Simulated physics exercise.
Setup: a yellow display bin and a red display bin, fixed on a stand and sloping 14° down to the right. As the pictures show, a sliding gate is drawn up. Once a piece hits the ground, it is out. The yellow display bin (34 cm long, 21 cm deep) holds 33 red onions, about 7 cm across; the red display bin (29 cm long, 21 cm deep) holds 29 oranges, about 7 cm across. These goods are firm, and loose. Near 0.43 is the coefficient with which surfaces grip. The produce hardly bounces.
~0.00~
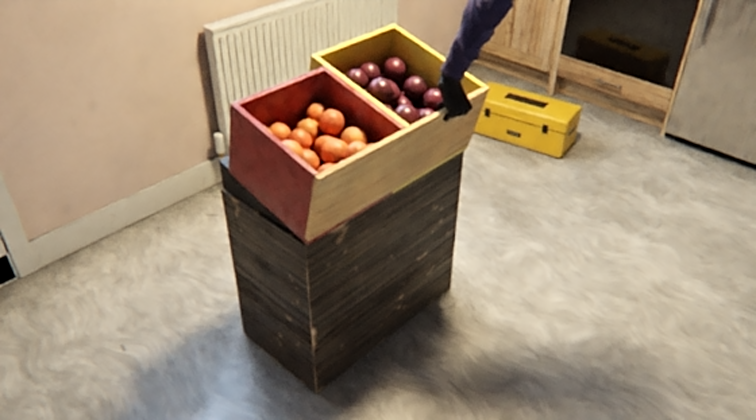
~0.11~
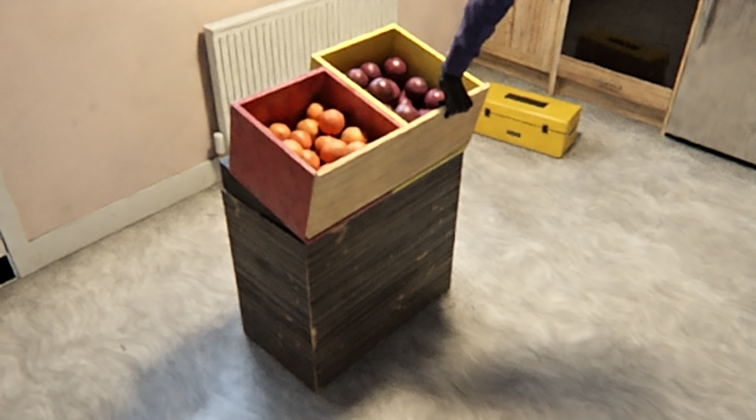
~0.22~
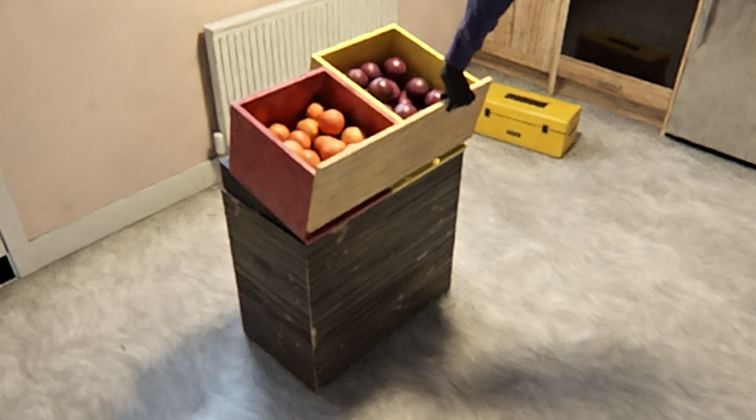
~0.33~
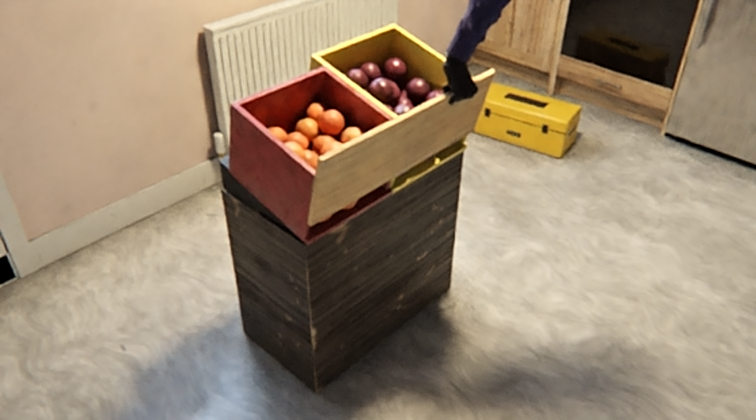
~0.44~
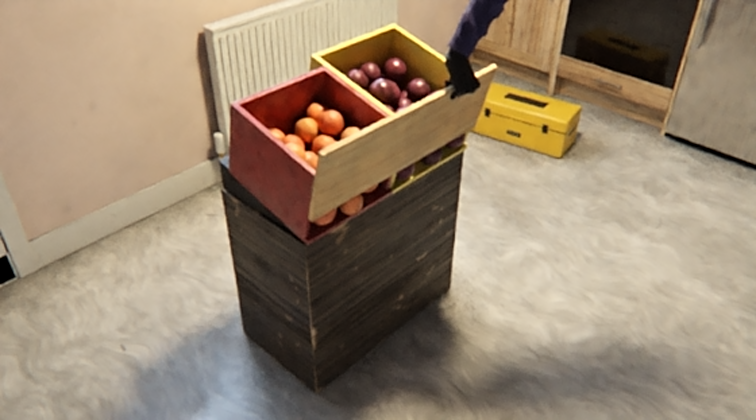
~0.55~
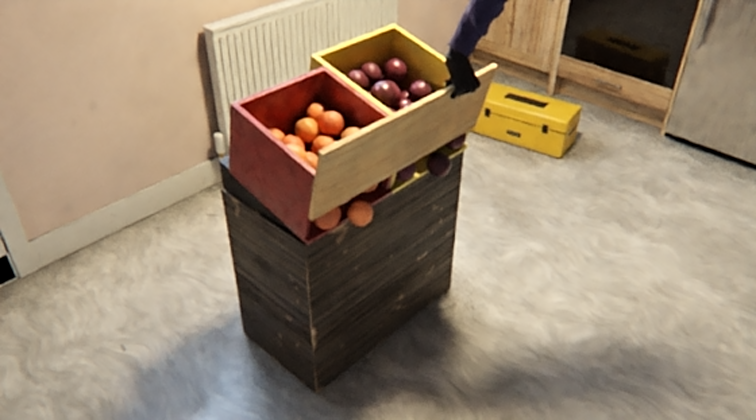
In a kitchen, a gloved hand raises a wooden gate and oranges and onions emerge underneath.
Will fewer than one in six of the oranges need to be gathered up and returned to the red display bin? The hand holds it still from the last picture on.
Yes.
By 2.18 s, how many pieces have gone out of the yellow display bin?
Roughly, out by then: Yellow display bin 1.
After 0.96 s, yellow display bin 32 in, 1 out and red display bin 28 in, 1 out.
After 1.47 s, yellow display bin 32 in, 1 out and red display bin 28 in, 1 out.
After 2.18 s, yellow display bin 32 in, 1 out and red display bin 27 in, 2 out.
Final count (at 3.10 s), yellow display bin 32 in, 1 out and red display bin 27 in, 2 out. Asked share, 2 of 29, 7 per cent.
